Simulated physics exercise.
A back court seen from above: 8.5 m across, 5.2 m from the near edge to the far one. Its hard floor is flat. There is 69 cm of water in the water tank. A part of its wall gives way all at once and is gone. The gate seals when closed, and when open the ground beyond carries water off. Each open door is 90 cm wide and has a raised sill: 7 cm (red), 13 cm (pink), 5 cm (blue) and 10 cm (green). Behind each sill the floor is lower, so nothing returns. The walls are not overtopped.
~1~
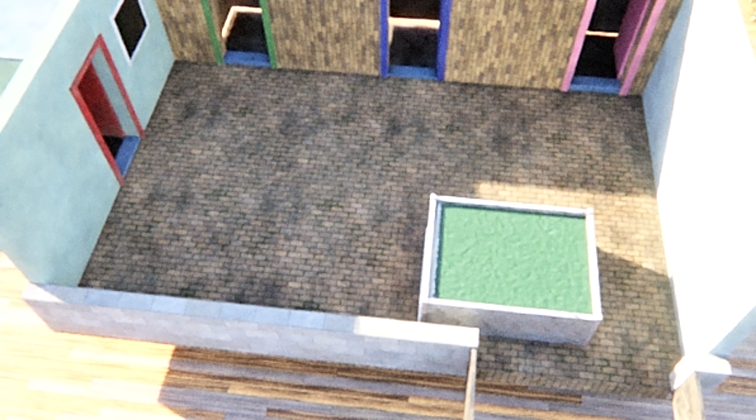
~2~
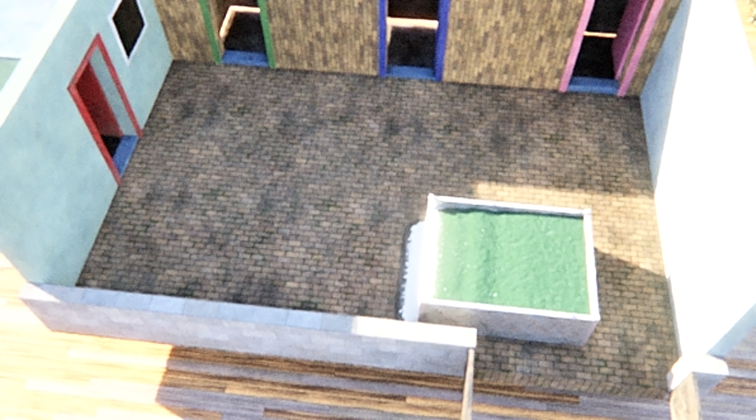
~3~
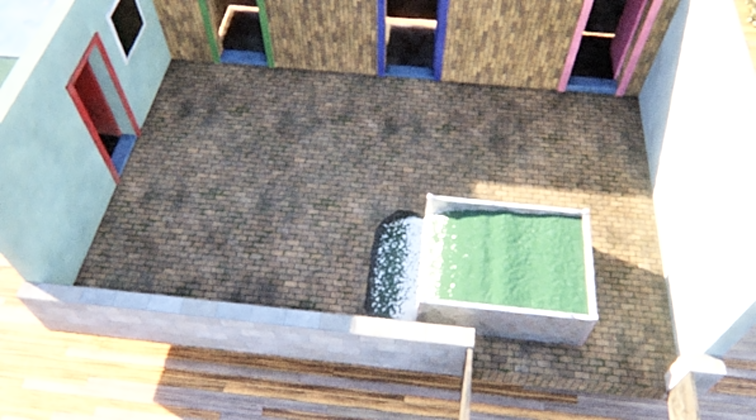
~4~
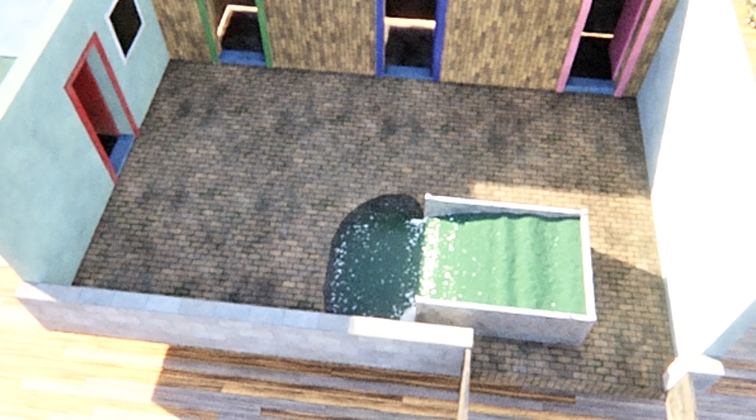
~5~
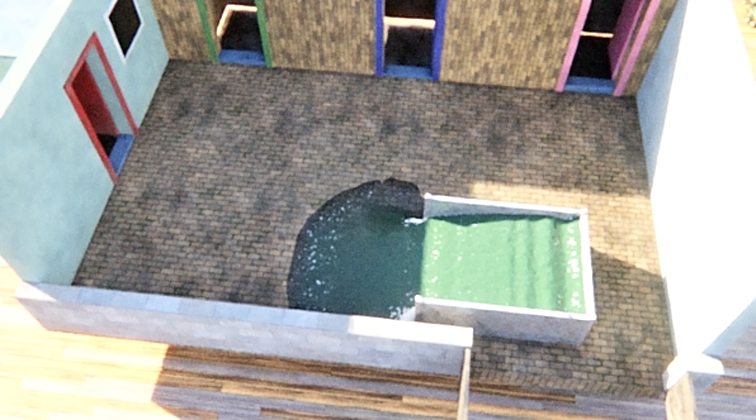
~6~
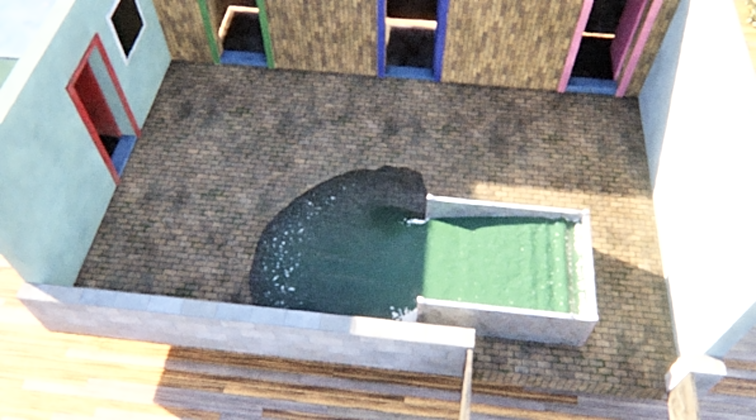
A raised rectangular tank of green water stands at the lower right of a brick-paved court, seen from high above. A pale wall with a red doorway is on the left, green, blue and pink doorways line the brown back wall, and a low grey wall runs along the front. The tank's left side vanishes and water pours out, foaming white, then spreads leftward in a widening dark rounded pool.
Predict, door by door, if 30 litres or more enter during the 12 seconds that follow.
Door by door: At the red door it goes over the limit; at the pink door it does not reach the limit; at the blue door it keeps below the limit; at the green door it goes over the limit.
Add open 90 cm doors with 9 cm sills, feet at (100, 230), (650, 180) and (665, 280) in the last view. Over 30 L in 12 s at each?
In that order: Past it, not over, under.
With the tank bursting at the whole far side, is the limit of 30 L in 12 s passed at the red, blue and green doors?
Then: Red under, blue above, green under.
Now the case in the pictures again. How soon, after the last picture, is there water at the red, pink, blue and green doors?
Arrival: Red 1.2 s, pink 7.0 s, blue 5.0 s, green 2.2 s.
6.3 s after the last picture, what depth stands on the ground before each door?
In cm: Red 7, pink 0, blue 6, green 15.
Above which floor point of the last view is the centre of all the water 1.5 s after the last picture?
Near (323, 258).
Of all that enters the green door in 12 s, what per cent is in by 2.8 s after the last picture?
Some 0 per cent by then.
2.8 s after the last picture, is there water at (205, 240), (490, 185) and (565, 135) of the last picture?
In turn: Wet, not reached, dry.
Then, 0.7 s after the last picture water covers 35 % of the floor and is deepest (28 cm) near (413, 288); red door not reached, pink door not reached, blue door not reached, green door not reached.
Then, 1.5 s after the last picture water covers 45 % of the floor and is deepest (40 cm) near (77, 310); red door 17 cm at the sill, 4 L in, pink door not reached, blue door not reached, green door not reached.
Then, 2.8 s after the last picture water covers 55 % of the floor and is deepest (32 cm) near (170, 64); red door 18 cm at the sill, 70 L in, pink door not reached, blue door not reached, green door 8 cm at the sill, 0 L in.
Then, 6.3 s after the last picture water covers 70 % of the floor and is deepest (14 cm) near (158, 92); red door 7 cm at the sill, 107 L in, pink door not reached, blue door 6 cm at the sill, 0 L in, green door 15 cm at the sill, 77 L in.
Then, 11.3 s after the last picture water covers 95 % of the floor and is deepest (10 cm) near (635, 156); red door 6 cm at the sill, 114 L in, pink door 9 cm at the sill, 0 L in, blue door 5 cm at the sill, 2 L in, green door 6 cm at the sill, 88 L in.
